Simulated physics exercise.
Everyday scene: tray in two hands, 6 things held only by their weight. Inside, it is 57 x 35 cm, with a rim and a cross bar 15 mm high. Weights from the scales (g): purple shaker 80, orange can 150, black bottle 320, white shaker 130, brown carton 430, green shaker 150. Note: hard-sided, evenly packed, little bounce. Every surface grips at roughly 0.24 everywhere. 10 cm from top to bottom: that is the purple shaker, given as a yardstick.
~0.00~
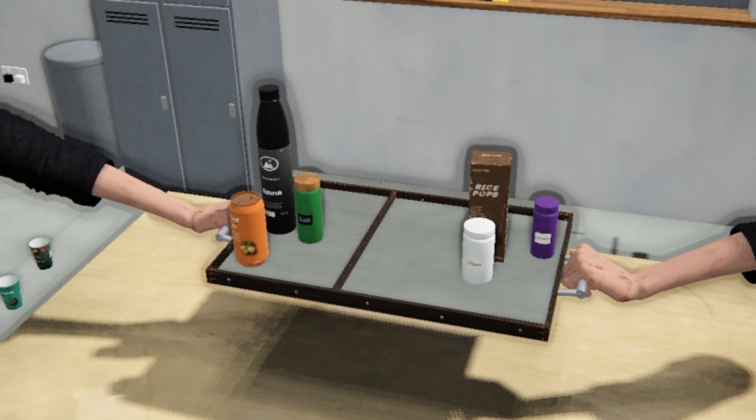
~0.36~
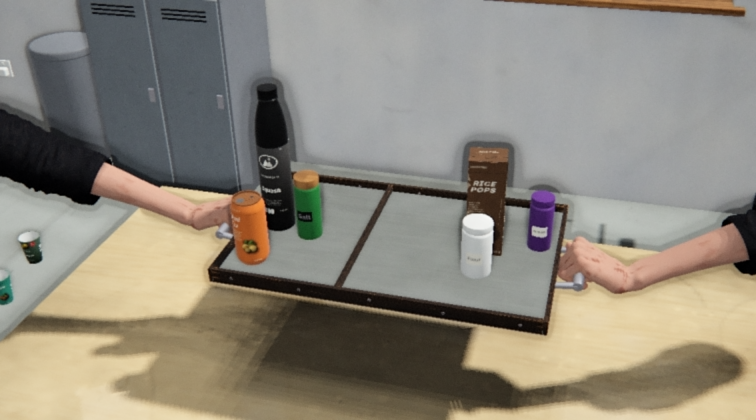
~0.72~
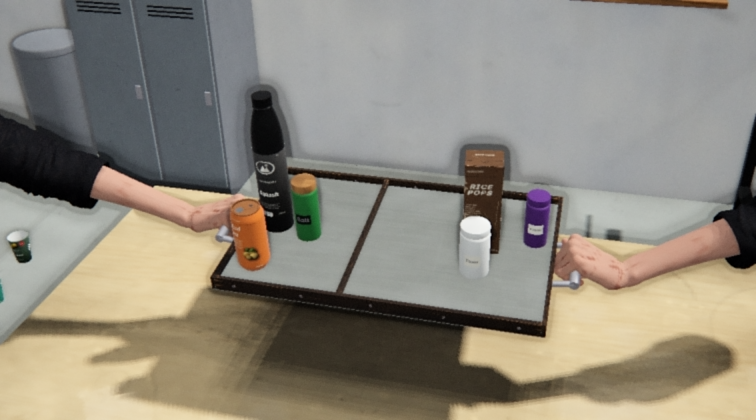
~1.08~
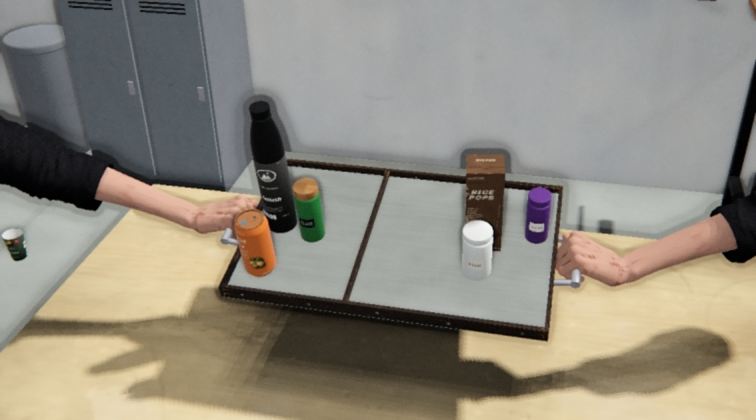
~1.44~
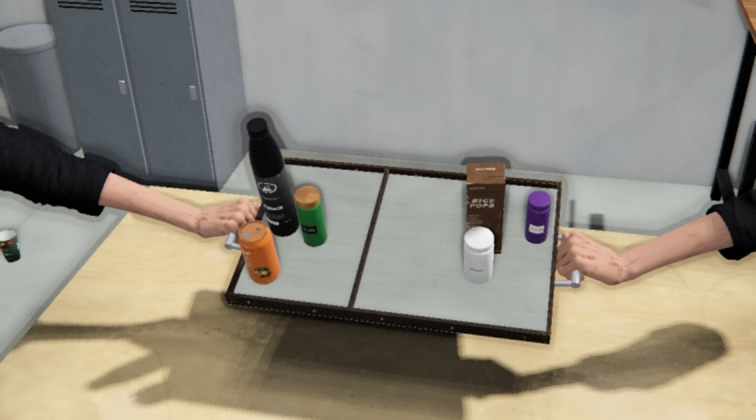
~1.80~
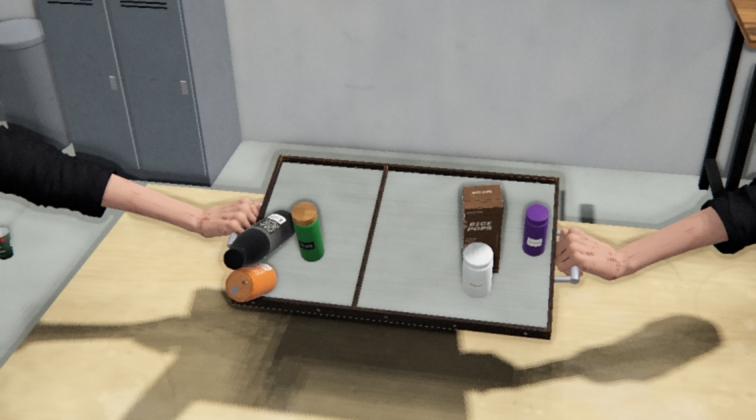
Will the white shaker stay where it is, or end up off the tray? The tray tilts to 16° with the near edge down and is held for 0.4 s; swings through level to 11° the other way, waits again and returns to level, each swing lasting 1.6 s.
It ends up off the tray.
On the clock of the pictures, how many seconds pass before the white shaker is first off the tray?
2.3 s, roughly.
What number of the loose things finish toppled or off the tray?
6.
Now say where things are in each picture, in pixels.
Tray level; white shaker (478, 251); purple shaker (545, 228), in the first picture.
Tilt 1°, near edge down; black bottle (274, 159); brown carton (486, 203), in the second picture.
Tilt 5°, near edge down; green shaker (306, 208); purple shaker (537, 219), in the third picture.
Tilt 11°, near edge down; orange can (256, 244); black bottle (272, 169), in the fourth picture.
Tilt 15°, near edge down; black bottle (272, 179) 3° off its base; brown carton (485, 210), in the fifth picture.
Tilt 16°, near edge down; white shaker (477, 271) moved 4 cm; purple shaker (536, 231) moved 4 cm, in the sixth picture.
After 2.20 s, tilt 16°, near edge down; orange can and black bottle now off the tray; white shaker 30° off its base near (477, 303); brown carton 30° off its base.
After 2.70 s, tilt 8°, near edge down; purple shaker, white shaker, brown carton and green shaker now off the tray.
After 3.10 s, tilt 3°, far edge down.
After 4.70 s, tilt 8°, far edge down.
In the end (6.1 s), off the tray, purple shaker, orange can, black bottle, white shaker, brown carton and green shaker.
